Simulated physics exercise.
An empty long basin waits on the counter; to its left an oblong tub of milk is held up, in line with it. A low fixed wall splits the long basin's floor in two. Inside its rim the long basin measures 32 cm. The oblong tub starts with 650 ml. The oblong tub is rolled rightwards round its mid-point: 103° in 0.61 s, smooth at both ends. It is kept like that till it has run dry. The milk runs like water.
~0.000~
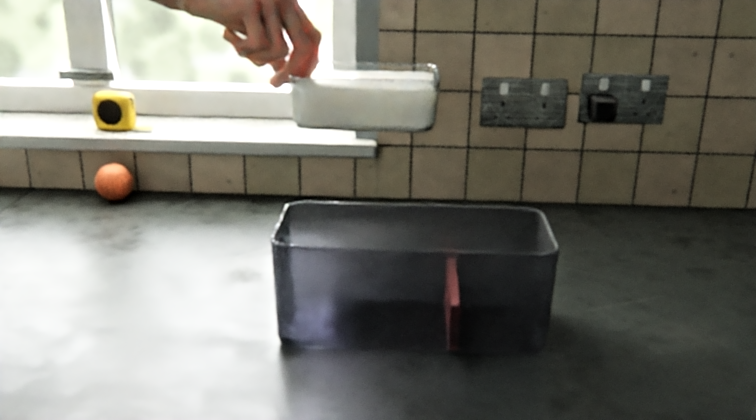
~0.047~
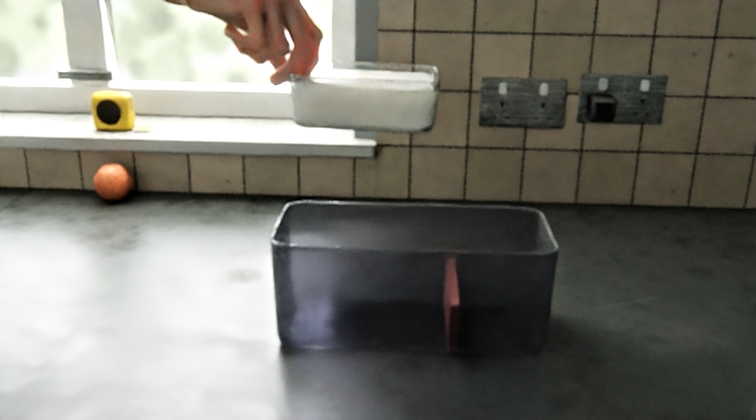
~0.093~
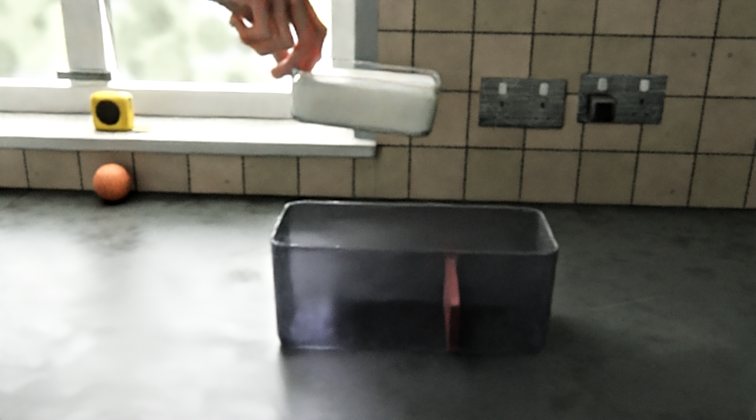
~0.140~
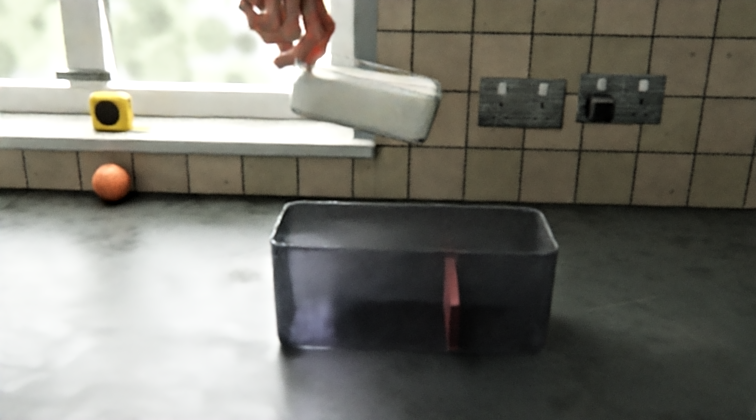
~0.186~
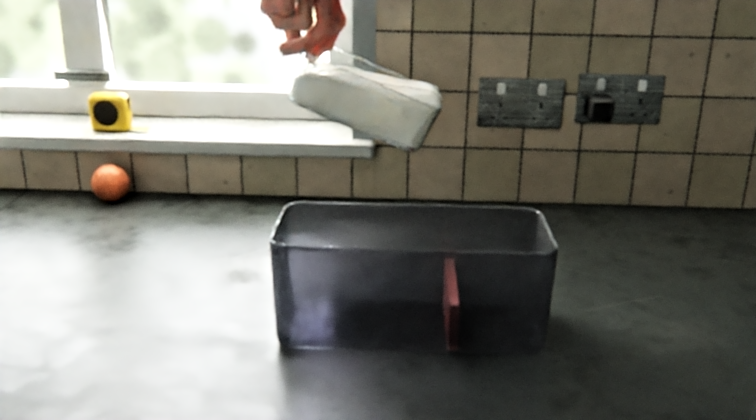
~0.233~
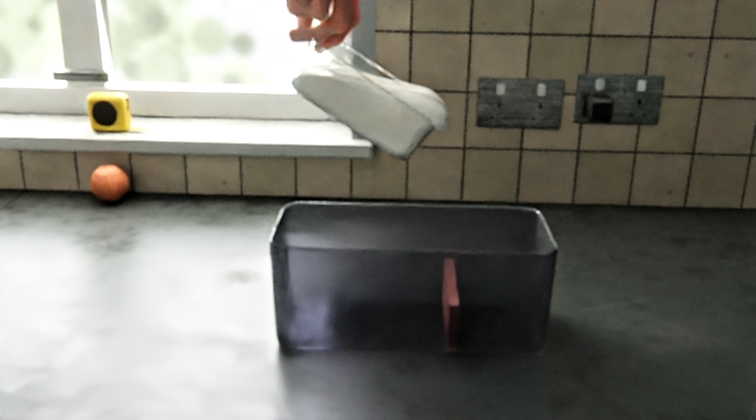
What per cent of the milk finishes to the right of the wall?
Roughly 64 per cent is past the wall.
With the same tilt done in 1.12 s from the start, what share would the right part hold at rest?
Then about 75 per cent.
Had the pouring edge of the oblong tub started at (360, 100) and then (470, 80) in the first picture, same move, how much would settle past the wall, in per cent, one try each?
In turn about 5 and 75 per cent.
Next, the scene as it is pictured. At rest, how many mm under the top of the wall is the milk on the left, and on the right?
Some 52 mm on the left and 26 mm on the right.
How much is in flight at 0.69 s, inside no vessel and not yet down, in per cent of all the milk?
Some 14 per cent.
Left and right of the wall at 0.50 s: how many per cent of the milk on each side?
Left about 1, right about 46.
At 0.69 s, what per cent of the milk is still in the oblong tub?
Some 1 per cent.
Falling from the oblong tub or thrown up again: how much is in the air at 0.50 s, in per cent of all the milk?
About 46 per cent.
By 0.50 s the tilt is 94° and 7 per cent is still to pour, 1 is left of the wall and 45 right of it.
By 0.69 s the tilt is 103° and 1 per cent is still to pour, 15 is left of the wall and 64 right of it.
By 0.89 s the tilt is 103° and 0 per cent is still to pour, 25 is left of the wall and 66 right of it.
By 1.11 s the tilt is 103° and 0 per cent is still to pour, 27 is left of the wall and 64 right of it.
At rest 27 per cent lies left of the wall, 64 right of it and 9 outside.
